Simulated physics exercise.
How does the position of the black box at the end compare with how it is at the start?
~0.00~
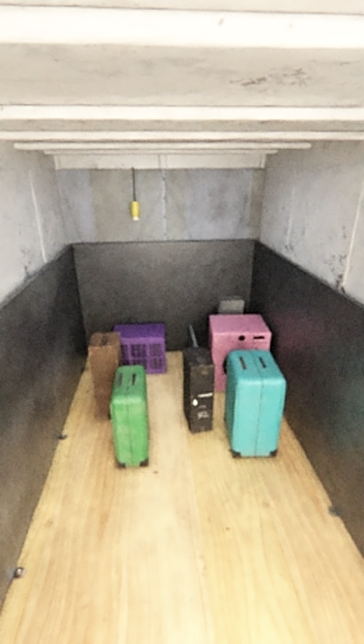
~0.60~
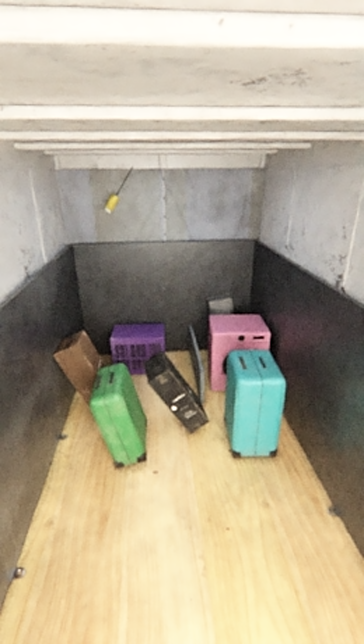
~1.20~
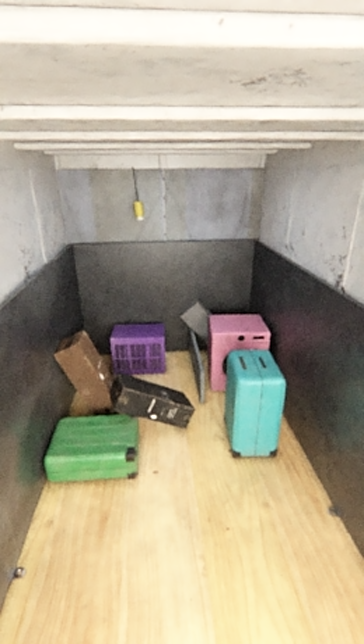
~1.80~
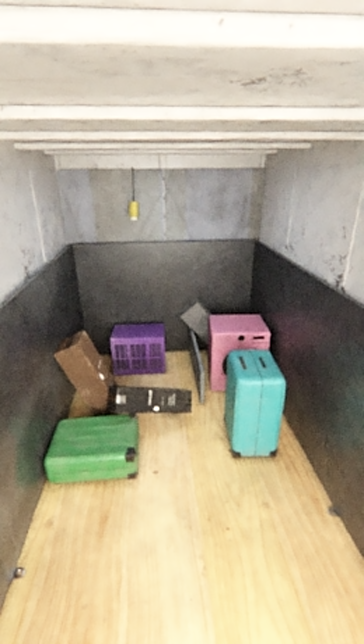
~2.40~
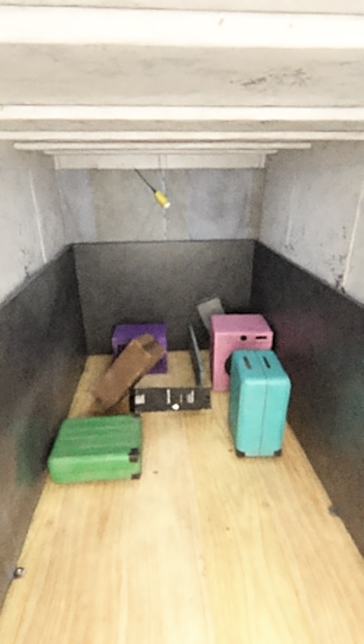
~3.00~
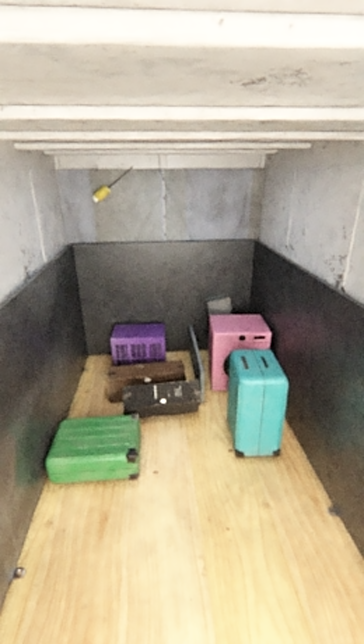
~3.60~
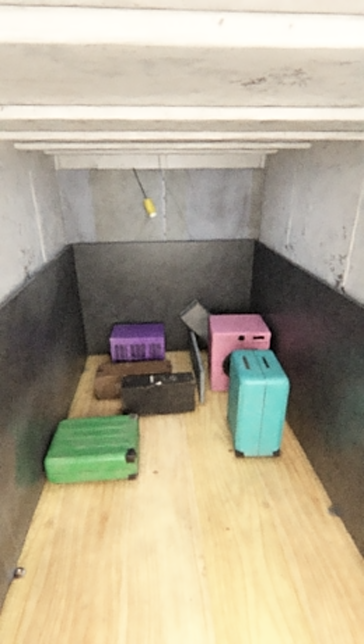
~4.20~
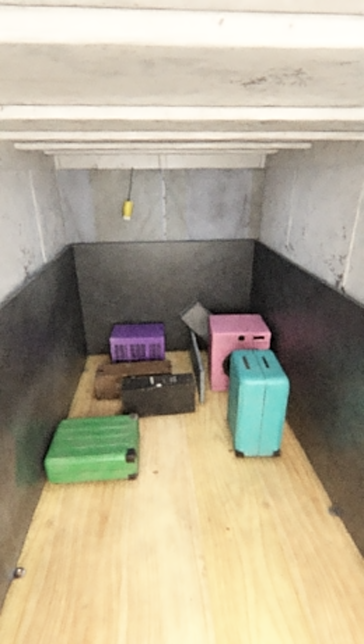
At the start the black box stands upright in the middle of the floor, and by the end it is lying on its side, a little to the left.
